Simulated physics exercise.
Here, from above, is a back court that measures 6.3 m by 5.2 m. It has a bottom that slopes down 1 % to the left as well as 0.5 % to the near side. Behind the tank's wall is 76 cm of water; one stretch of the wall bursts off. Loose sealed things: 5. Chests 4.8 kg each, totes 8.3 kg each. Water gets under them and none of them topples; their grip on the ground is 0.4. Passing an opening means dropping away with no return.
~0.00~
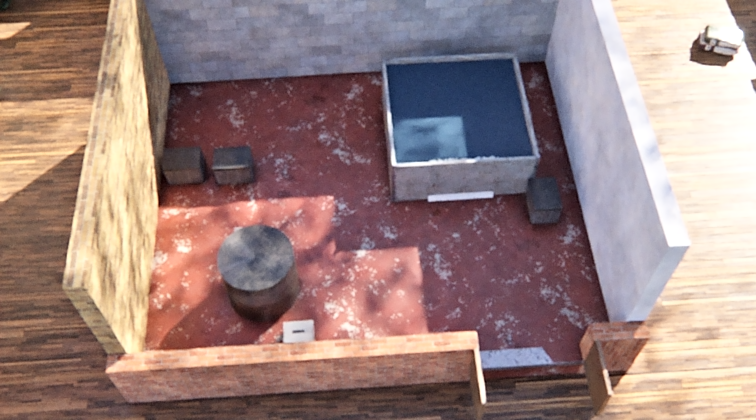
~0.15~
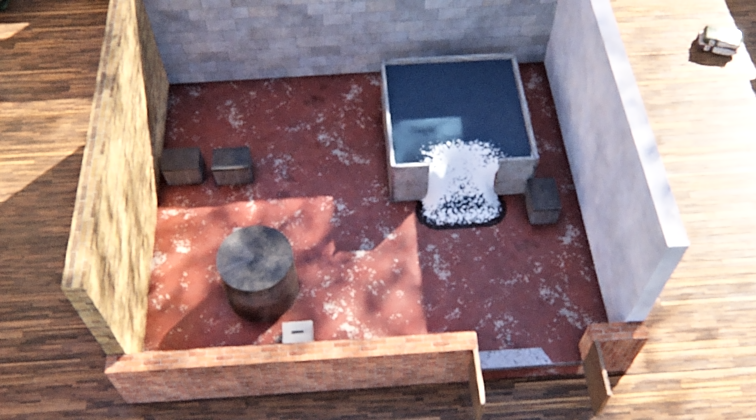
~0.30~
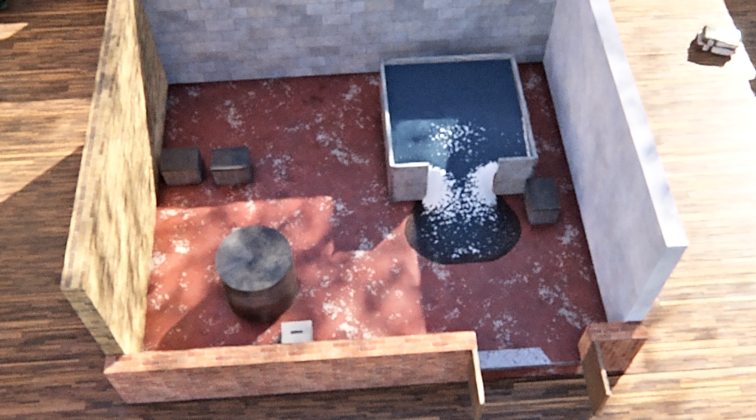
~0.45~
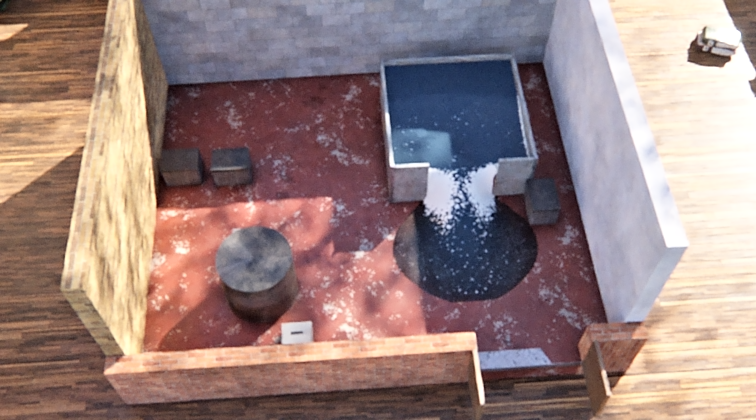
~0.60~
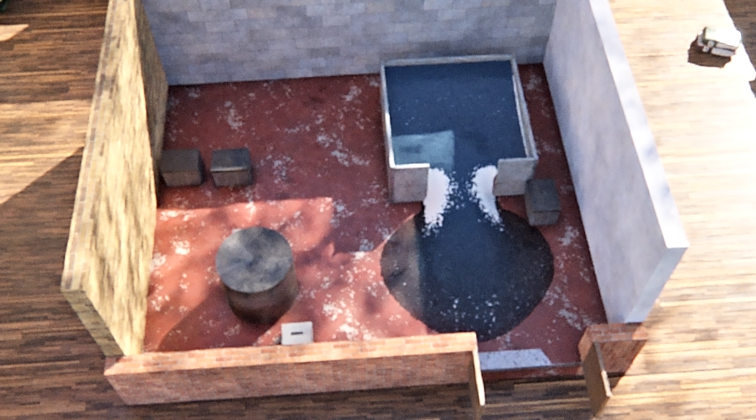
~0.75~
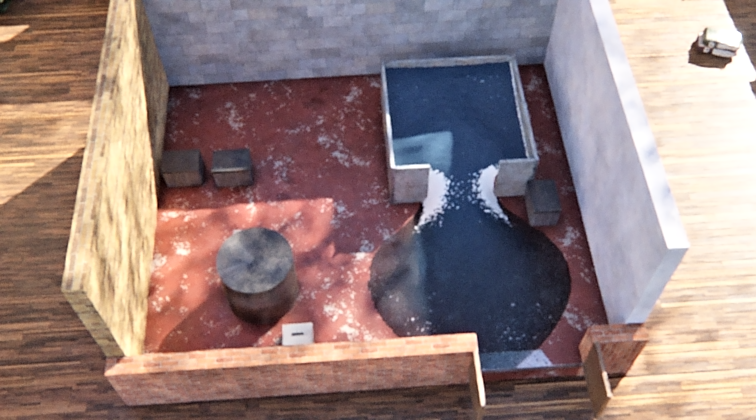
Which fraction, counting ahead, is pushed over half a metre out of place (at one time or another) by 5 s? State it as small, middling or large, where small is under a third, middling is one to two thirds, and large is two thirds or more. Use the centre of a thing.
Middling.
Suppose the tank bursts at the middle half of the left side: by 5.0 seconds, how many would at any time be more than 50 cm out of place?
The answer would then be 4.
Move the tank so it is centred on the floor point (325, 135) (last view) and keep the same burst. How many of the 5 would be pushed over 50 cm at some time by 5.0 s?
Result: 4 of them.
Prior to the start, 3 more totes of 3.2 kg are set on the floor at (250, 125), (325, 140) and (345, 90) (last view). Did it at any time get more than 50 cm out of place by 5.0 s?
Order as listed: Inside half a metre / inside half a metre / inside half a metre.
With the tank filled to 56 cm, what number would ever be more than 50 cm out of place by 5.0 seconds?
With that change, 1 of them.
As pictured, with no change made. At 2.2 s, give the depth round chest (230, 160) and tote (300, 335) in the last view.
Depths: Near 0 cm, then near 8 cm.
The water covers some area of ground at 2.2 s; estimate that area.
About 15 m2.
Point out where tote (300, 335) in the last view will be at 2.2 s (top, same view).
(218, 332) or thereabouts.
After 1.1 s 0 of 5 are over 50 cm from their spots; 0 afloat.
After 2.2 s 1 of 5 are over 50 cm from their spots; 0 afloat.
After 3.5 s 1 of 5 are over 50 cm from their spots; 1 afloat.
After 5.0 s 3 of 5 are over 50 cm from their spots, and 3 have been at some point; 2 afloat.
